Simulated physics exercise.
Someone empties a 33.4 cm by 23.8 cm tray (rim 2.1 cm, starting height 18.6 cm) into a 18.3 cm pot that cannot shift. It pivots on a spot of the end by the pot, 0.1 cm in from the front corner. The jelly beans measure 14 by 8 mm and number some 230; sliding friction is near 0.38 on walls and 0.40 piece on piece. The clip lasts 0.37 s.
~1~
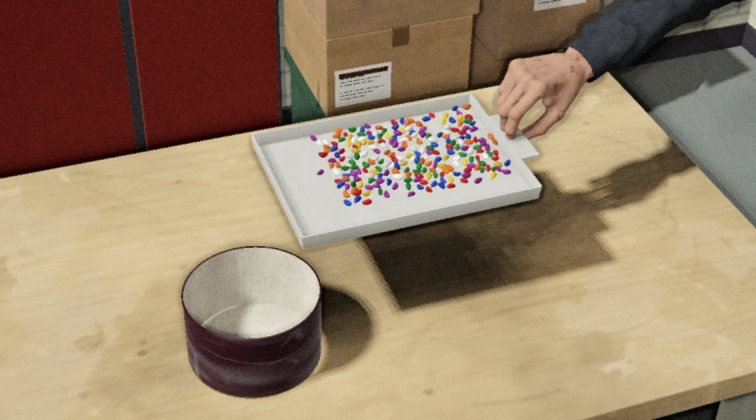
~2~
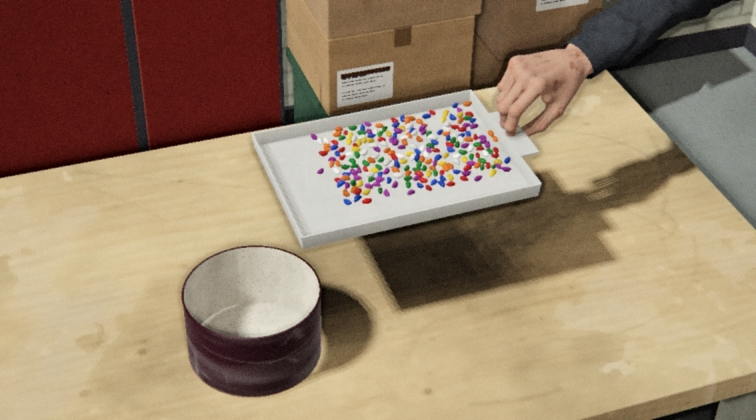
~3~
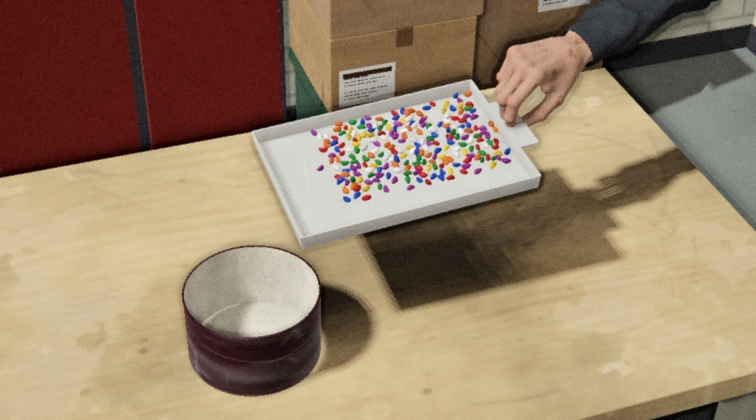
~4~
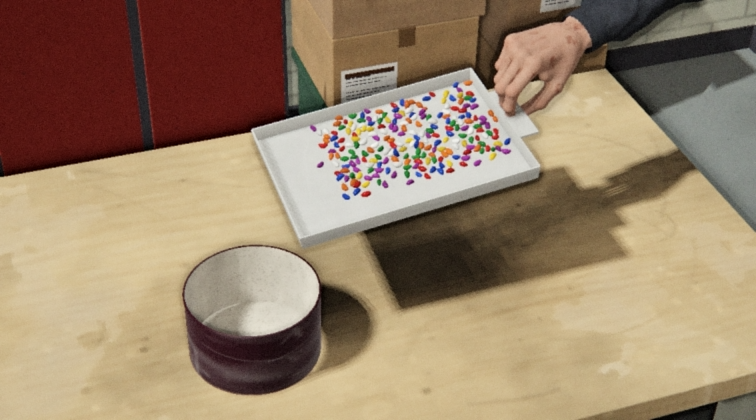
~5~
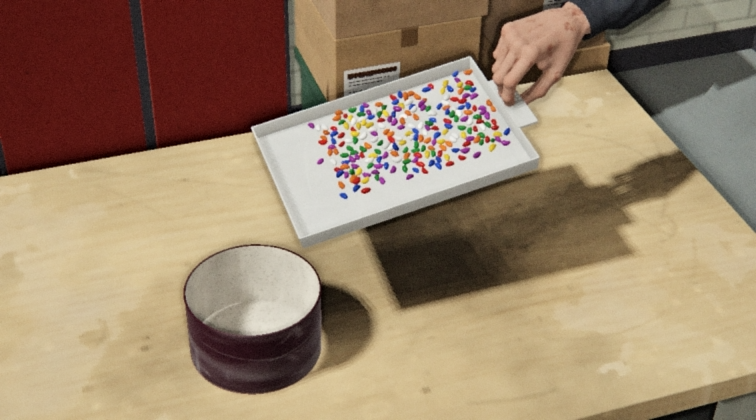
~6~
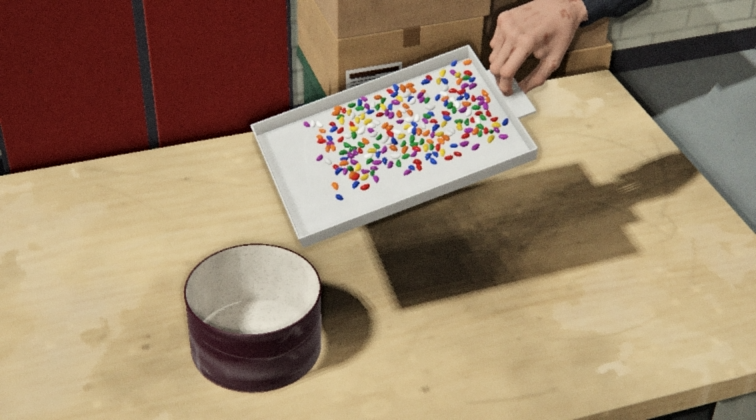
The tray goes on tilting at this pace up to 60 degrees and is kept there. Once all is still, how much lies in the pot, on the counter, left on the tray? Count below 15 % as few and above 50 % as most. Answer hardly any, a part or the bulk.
Pot: A part, counter: Hardly any, tray: The bulk.
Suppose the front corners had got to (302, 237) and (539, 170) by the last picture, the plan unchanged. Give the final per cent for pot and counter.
Pot 0, counter 5.
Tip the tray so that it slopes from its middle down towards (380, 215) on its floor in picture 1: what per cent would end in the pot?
About 5 per cent.
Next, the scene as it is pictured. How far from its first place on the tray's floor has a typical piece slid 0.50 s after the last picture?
Roughly 11 cm.
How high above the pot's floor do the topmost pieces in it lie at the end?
Some 1.5 cm.
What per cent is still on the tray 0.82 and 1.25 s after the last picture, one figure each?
In turn: 95, 80.
Then, 0.50 s after the last picture, tilt 36 degrees; the tray holds 100 %, the pot 0 %.
Then, 0.82 s after the last picture, tilt 50 degrees; the tray holds 95 %, the pot 0 %.
Then, 1.25 s after the last picture, tilt 60 degrees; the tray holds 80 %, the pot 20 %.
In the end, pot 25 %, counter 0 %, tray 75 %.
